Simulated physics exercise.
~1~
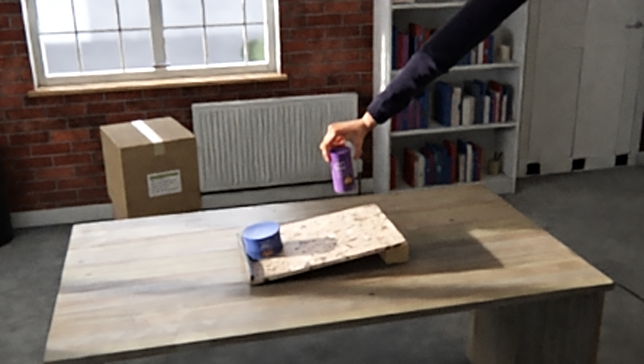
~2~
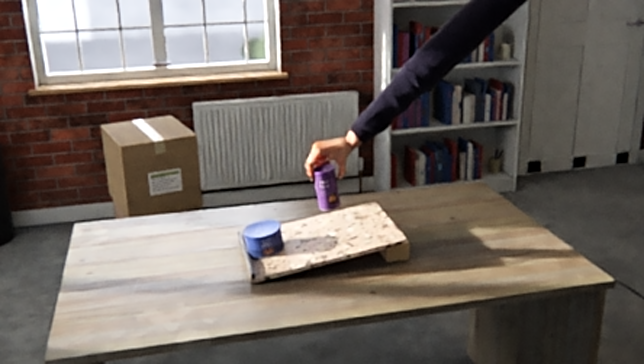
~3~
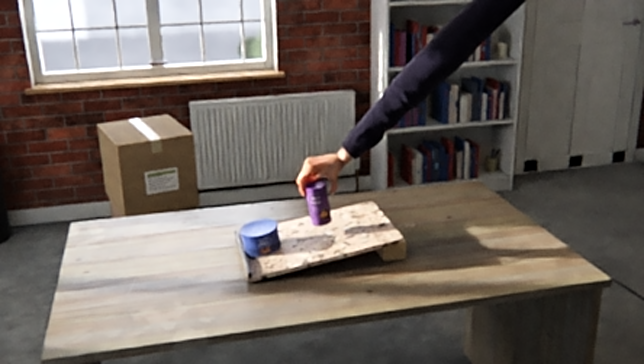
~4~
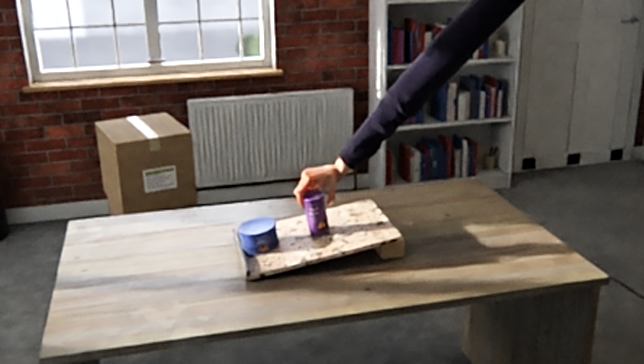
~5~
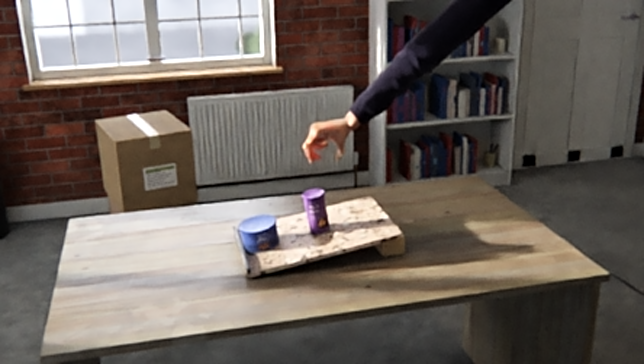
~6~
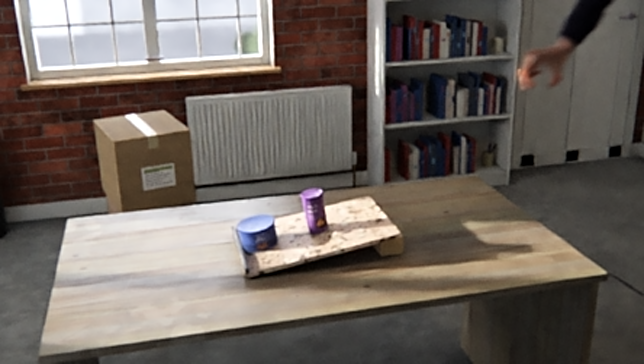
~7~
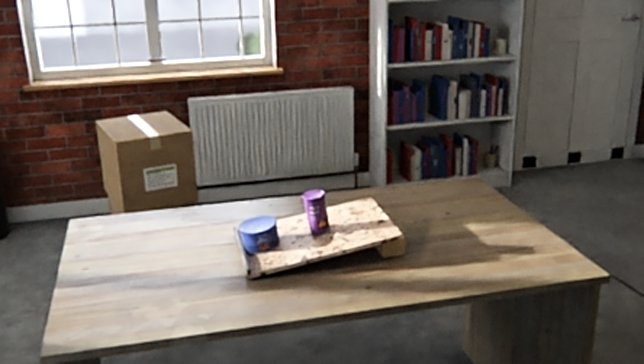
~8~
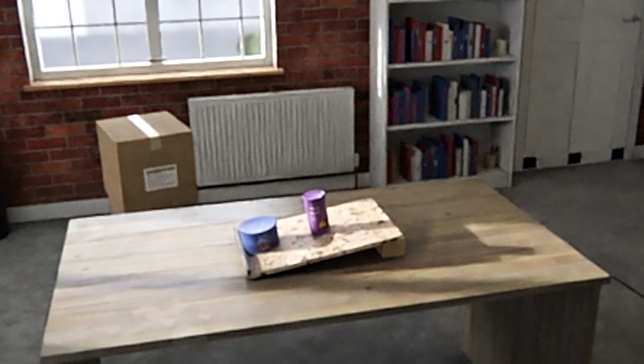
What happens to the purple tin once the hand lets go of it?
The purple tin stays where it was put, leaning slightly on the sloping board near the blue tub.
